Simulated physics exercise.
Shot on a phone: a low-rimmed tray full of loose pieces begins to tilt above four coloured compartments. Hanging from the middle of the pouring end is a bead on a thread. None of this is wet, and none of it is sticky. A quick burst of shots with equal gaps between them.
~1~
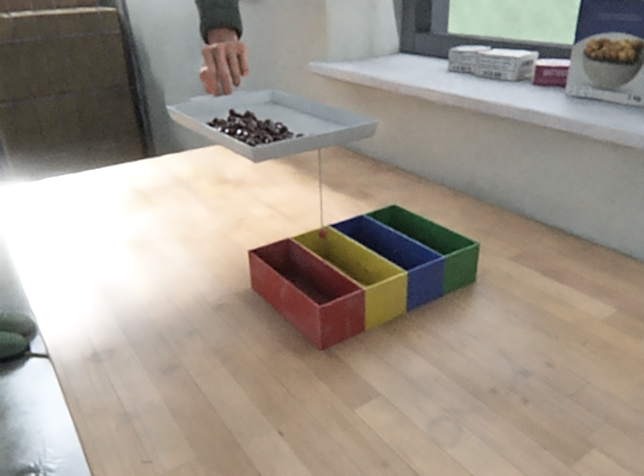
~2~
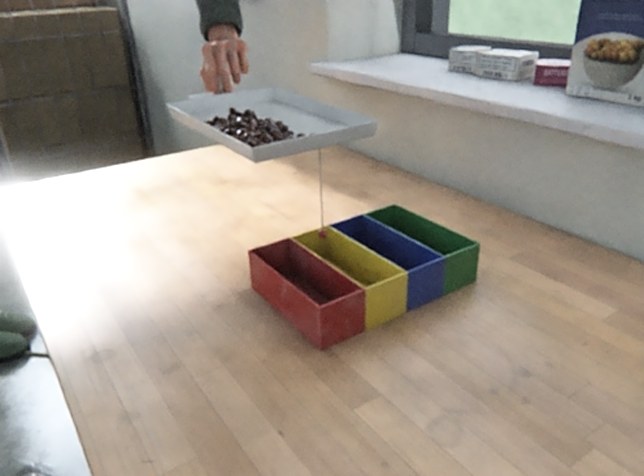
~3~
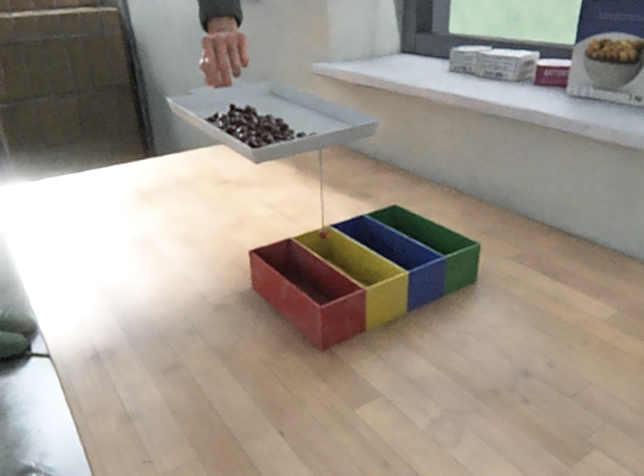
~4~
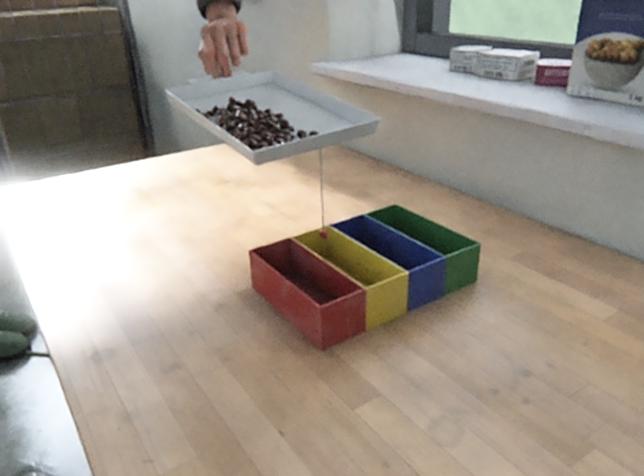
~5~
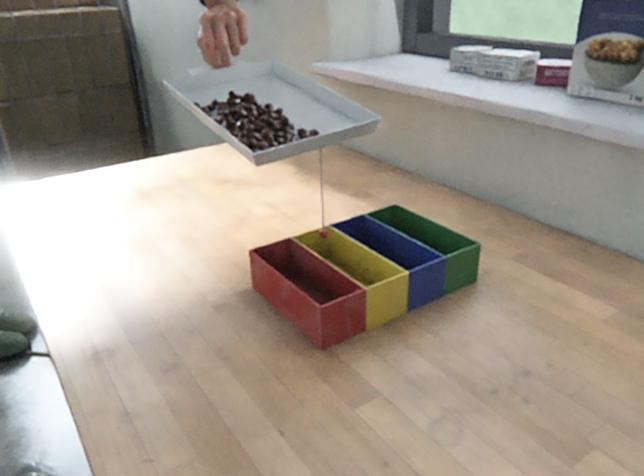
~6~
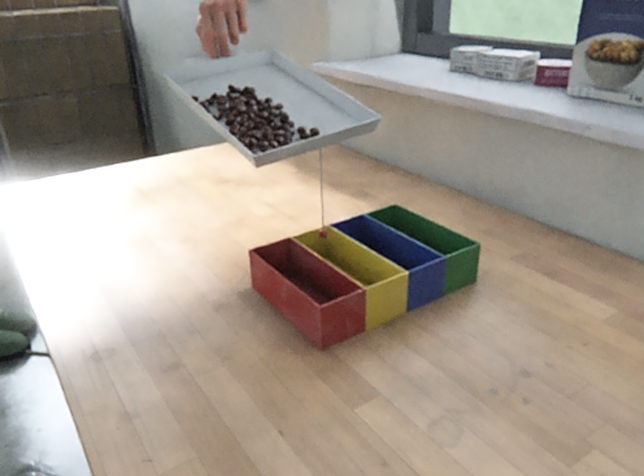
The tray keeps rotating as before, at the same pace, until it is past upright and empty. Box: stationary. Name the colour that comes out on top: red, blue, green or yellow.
Red comes out on top.
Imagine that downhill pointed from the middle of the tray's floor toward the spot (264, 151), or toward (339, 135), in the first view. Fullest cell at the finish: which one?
The cell in red, then the blue one.
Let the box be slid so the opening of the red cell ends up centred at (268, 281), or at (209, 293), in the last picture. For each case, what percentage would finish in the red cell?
First 70 per cent, second 0 per cent.
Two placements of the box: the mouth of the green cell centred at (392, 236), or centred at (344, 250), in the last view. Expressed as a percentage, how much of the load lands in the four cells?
Result, in turn: 100 %, 100 %.
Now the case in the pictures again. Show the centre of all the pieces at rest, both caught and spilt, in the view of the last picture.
Around (298, 317).
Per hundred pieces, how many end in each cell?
The red cell gets about 50, the yellow cell about 0, the blue cell about 0 and the green cell about 0.
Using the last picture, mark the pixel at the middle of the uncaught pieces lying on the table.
I'd say near (255, 335), give or take.
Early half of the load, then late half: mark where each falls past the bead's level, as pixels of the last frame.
(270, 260) for the early half, (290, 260) for the late half.
Soon, tray tipped steeply; nearly all on the tray; a stray few falling or outside the box.
A while on, tray tipped right over; about a third on the tray; a small part in the red cell; about half falling or outside the box.
Towards the end, tray tipped past a quarter turn; about half in the red cell; a small part in the yellow cell; about half falling or outside the box.
Finally, tray tipped past a quarter turn; about half in the red cell; a small part in the yellow cell; none in the blue cell; none in the green cell; about half outside the box.
